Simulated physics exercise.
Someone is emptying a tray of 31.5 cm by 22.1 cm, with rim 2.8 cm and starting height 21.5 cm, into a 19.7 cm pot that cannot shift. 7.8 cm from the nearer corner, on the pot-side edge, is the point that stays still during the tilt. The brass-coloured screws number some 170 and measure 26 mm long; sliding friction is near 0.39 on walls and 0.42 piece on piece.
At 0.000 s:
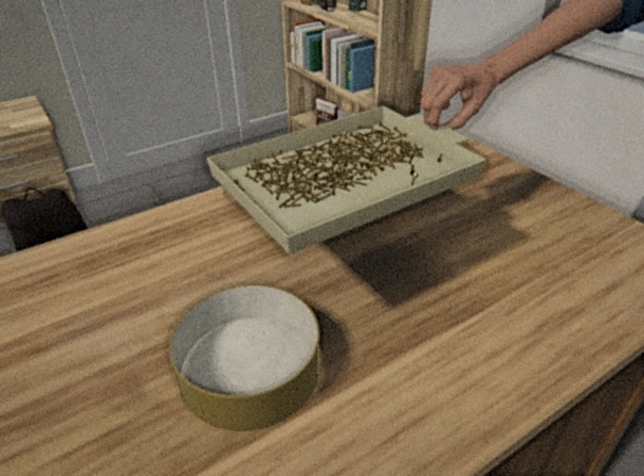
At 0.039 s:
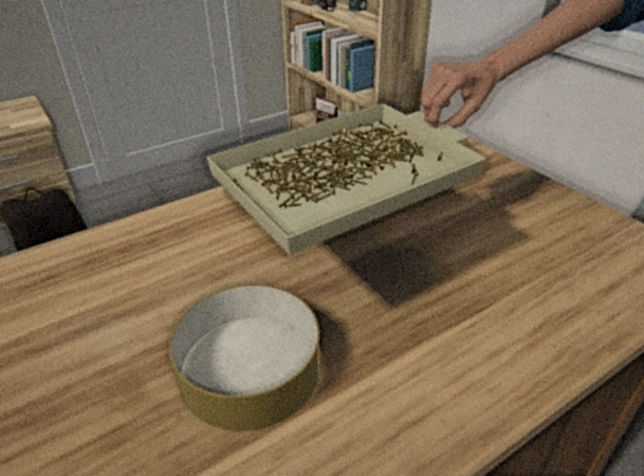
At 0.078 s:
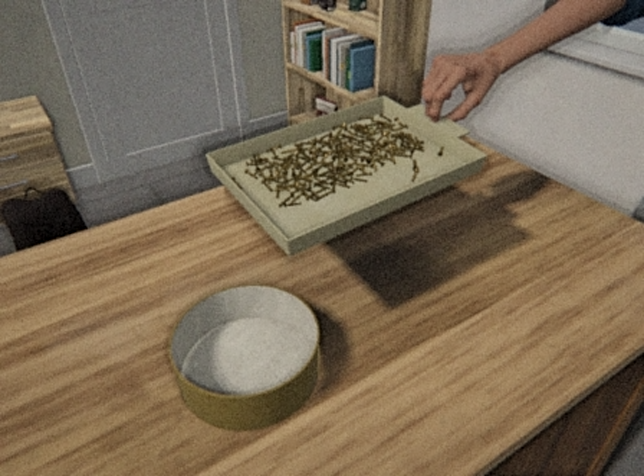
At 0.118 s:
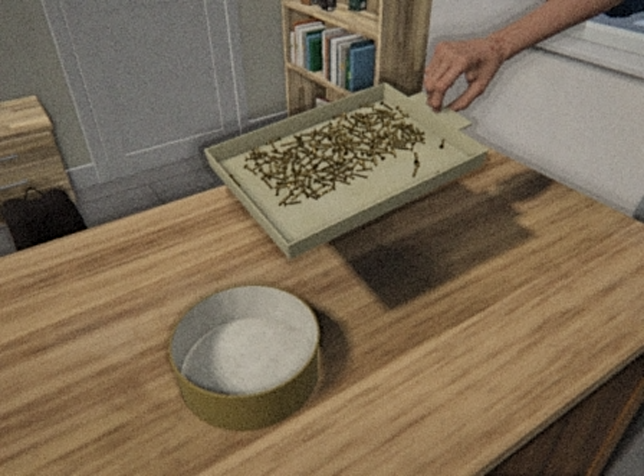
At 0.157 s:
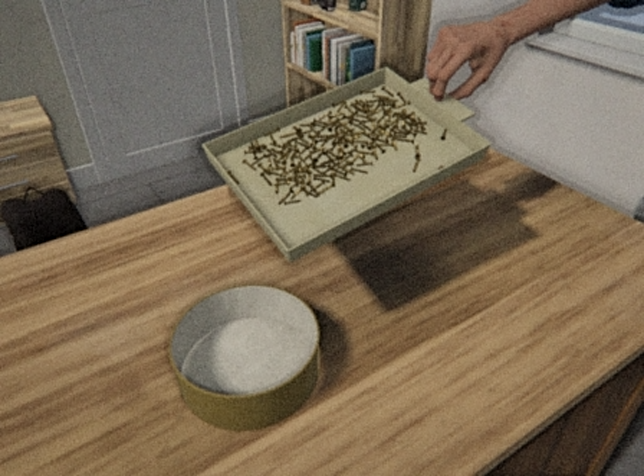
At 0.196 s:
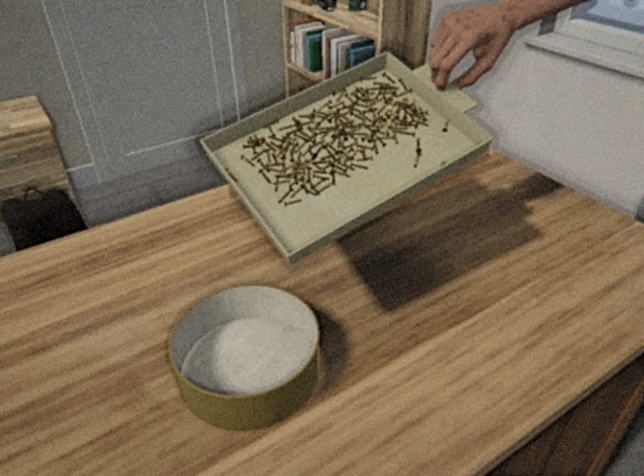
We see a hand holding a shallow tray of small brass-coloured screws above a wooden table, near a round pot; the tray starts level, then gradually tilts, its left front corner lowest, while the screws stay spread across it.
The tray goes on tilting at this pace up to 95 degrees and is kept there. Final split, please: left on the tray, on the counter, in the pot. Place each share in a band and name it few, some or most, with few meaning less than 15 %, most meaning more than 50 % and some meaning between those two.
In the end: Tray few, counter some, pot most.
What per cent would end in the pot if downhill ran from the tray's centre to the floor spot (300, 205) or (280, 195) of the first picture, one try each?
First try: Around 85 percent; second try: Around 25 percent.
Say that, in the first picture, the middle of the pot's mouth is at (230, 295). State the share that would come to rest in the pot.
Estimate: ~ 5 %.
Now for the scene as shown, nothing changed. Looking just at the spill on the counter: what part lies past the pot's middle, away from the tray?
40 per cent.
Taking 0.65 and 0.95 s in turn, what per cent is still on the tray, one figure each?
Earlier moment 85, later moment 5.
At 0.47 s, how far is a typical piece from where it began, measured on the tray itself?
Around 7 centimetres.
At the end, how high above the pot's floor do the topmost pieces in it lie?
2.0 cm.
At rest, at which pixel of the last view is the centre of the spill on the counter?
It comes to rest with its centre close to (334, 450).
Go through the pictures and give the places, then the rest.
Tray tilt 0 degrees, front corners at (289, 235) and (482, 159); middle of the pieces at (343, 162); pot at (245, 334), in the first frame.
Tray tilt 1 degrees, front corners at (289, 235) and (482, 158); middle of the pieces at (343, 160), in the second frame.
Tray tilt 4 degrees, front corners at (289, 238) and (483, 155), lowest corner left front; middle of the pieces at (344, 156), in the third frame.
Tray tilt 8 degrees, front corners at (289, 243) and (485, 149), lowest corner left front; middle of the pieces at (344, 149), in the fourth frame.
Tray tilt 14 degrees, front corners at (289, 248) and (487, 143), lowest corner left front; middle of the pieces at (344, 141), in the fifth frame.
Tray tilt 19 degrees, front corners at (289, 252) and (490, 137), lowest corner left front; middle of the pieces at (344, 134); pot at (245, 334). Its pace works out near 140 degrees a second, in the sixth frame.
After 0.47 s, tilt 57 degrees; the tray holds 100 %, the pot 0 %.
Then, at 0.65 s, tilt 82 degrees; the tray holds 85 %, the pot 0 %.
After 0.95 s, tilt 95 degrees; the tray holds 5 %, the pot 65 %.
By 2.0 s all is still; tray 0 %, counter 30 %, pot 70 %.
